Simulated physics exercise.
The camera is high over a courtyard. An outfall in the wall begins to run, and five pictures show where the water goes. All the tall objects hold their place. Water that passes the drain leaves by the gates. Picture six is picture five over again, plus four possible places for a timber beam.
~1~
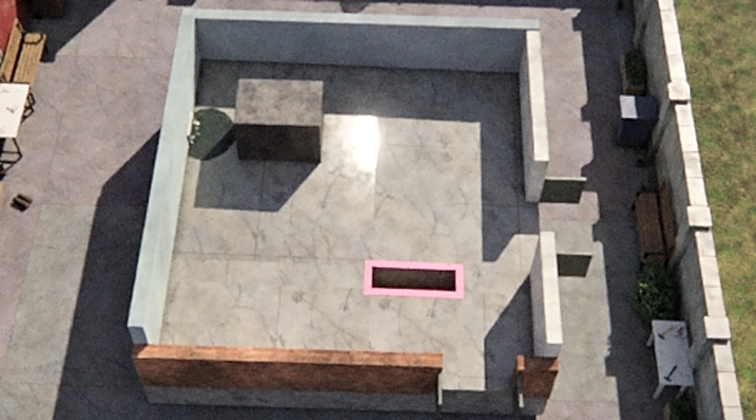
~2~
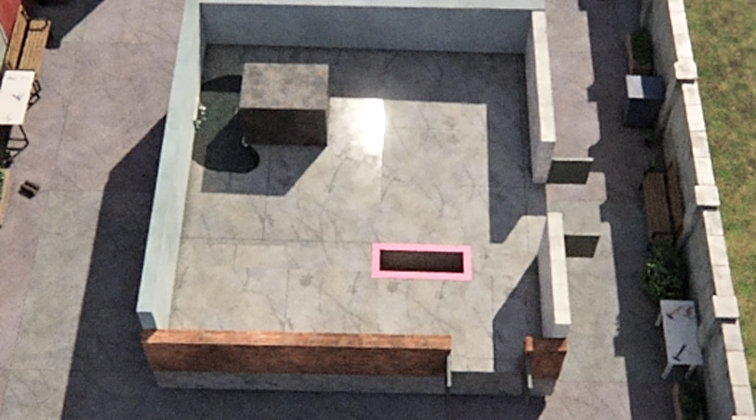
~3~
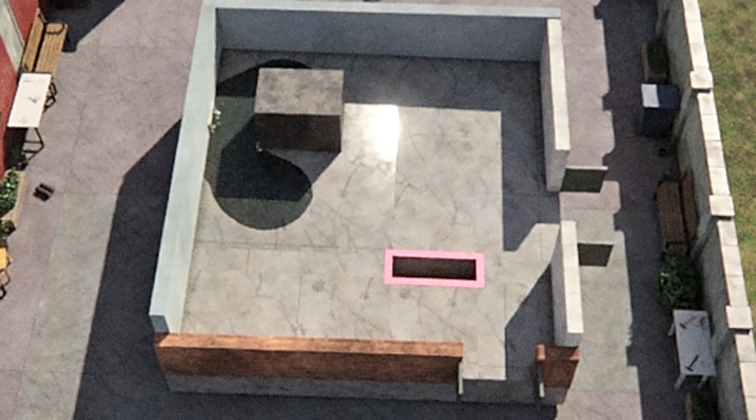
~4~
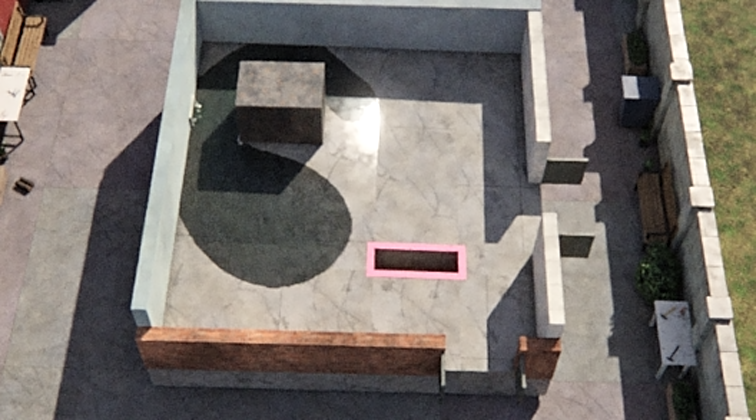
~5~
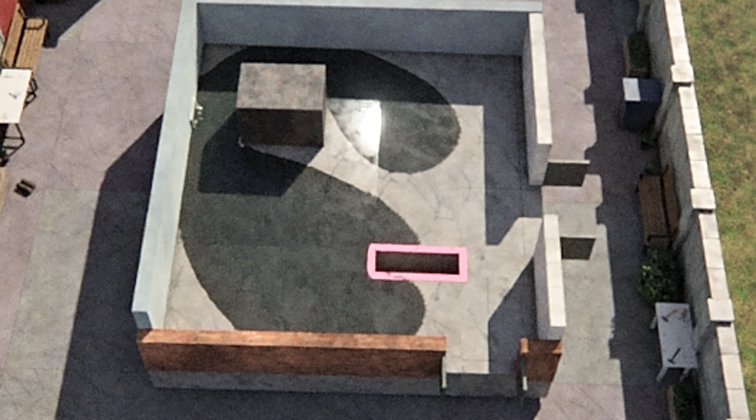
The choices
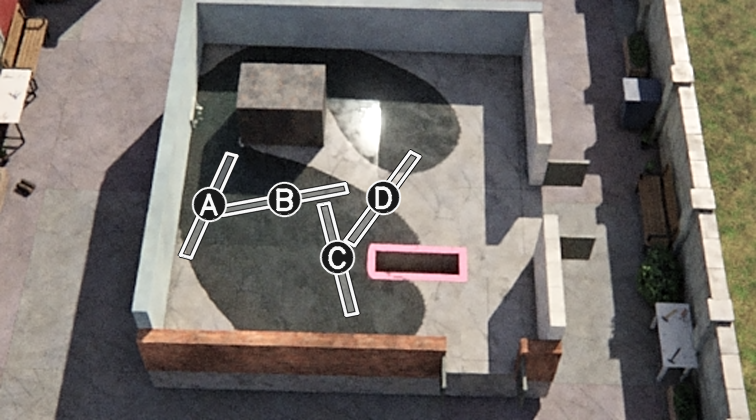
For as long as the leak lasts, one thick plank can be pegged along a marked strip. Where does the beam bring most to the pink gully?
Go for A.
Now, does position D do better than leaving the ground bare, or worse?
Worse.
In white, A from (185, 256) to (231, 154); B from (221, 210) to (346, 188); C from (323, 204) to (351, 314); D from (349, 243) to (415, 154).
With A, about 20 % of the stream goes into the pink gully, about 78 % out by the gates.
With B, about 8 % of the stream goes into the pink gully, about 91 % out by the gates.
With C, about 9 % of the stream goes into the pink gully, about 91 % out by the gates.
With D, about 8 % of the stream goes into the pink gully, about 92 % out by the gates.
